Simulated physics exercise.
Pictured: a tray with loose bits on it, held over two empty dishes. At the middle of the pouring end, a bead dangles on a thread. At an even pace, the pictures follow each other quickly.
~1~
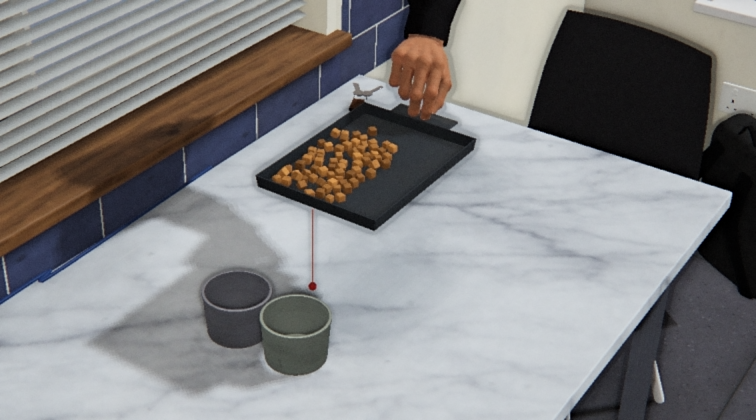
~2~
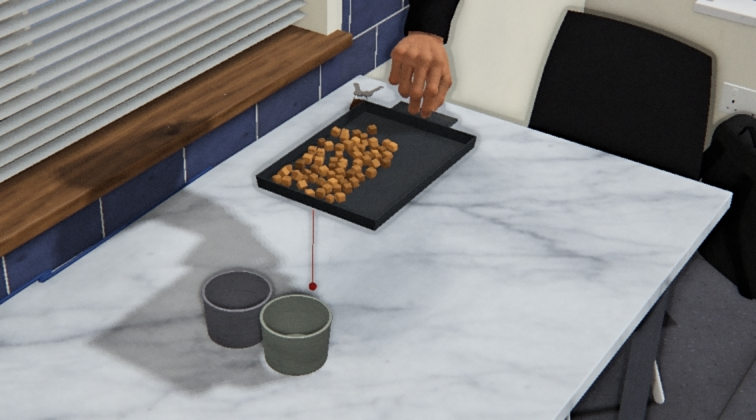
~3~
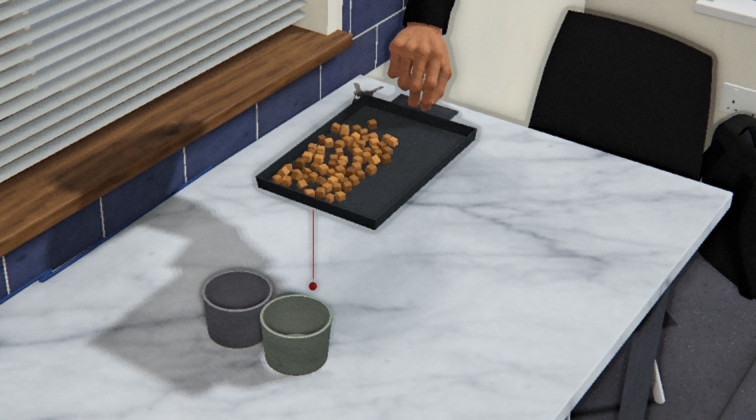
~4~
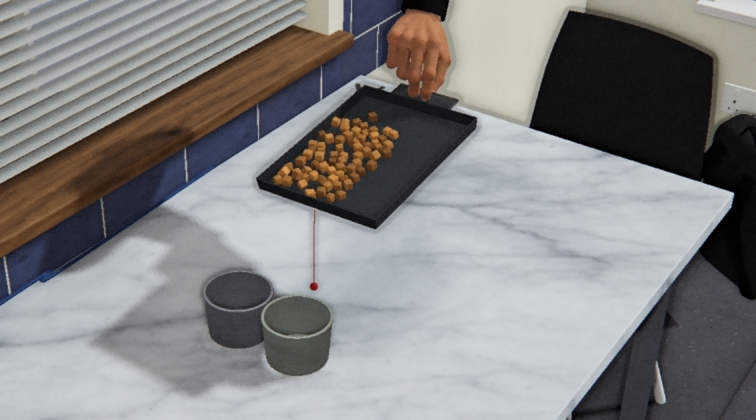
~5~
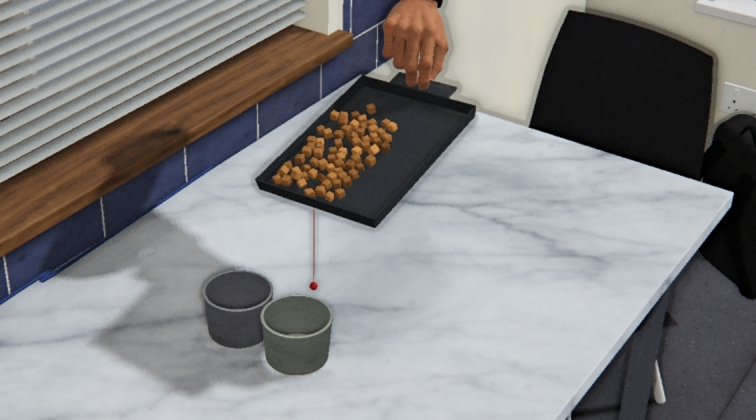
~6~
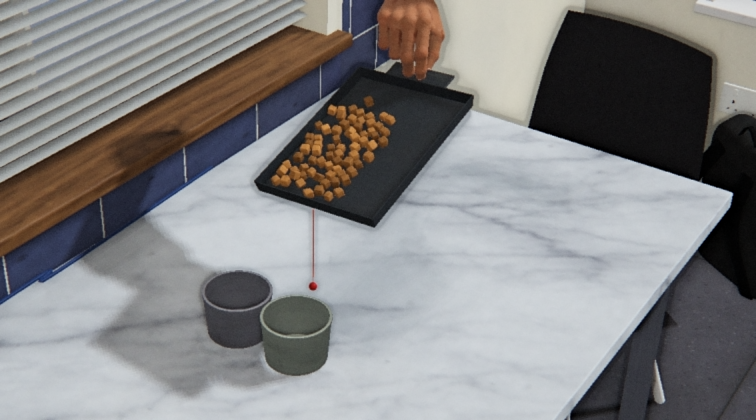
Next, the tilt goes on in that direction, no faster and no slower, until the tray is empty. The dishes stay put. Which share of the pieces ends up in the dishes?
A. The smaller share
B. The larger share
The larger share.
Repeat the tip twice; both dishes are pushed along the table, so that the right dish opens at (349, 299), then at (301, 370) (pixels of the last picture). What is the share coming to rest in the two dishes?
I'd expect some 0 percent, and then some 0 percent.
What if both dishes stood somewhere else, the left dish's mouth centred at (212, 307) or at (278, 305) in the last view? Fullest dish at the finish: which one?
Placement one: The left-positioned dish. Placement two: The left-positioned dish.
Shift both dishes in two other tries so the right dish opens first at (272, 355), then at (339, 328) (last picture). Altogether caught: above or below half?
For the earlier try a smaller portion is kept, for the later one a smaller portion.
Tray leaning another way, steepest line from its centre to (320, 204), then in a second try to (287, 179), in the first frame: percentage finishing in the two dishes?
First case: 60 %; second case: 20 %.
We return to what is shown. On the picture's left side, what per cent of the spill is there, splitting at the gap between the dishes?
Left fraction: Around 90 per cent.
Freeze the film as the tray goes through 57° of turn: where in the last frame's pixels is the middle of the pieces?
The load is centred about (297, 165).
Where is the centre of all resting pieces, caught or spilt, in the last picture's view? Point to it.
The centre comes to rest near (248, 332).
Soon, tray tipped steeply; all on the tray.
A while on, tray tipped right over; nearly all on the tray; a stray few in the left dish.
Towards the end, tray tipped past a quarter turn; about a quarter in the right dish; about half in the left dish; about a third outside both; a stray few in the air.
Finally, tray tipped past a quarter turn; about a quarter in the right dish; about half in the left dish; about a third outside both.
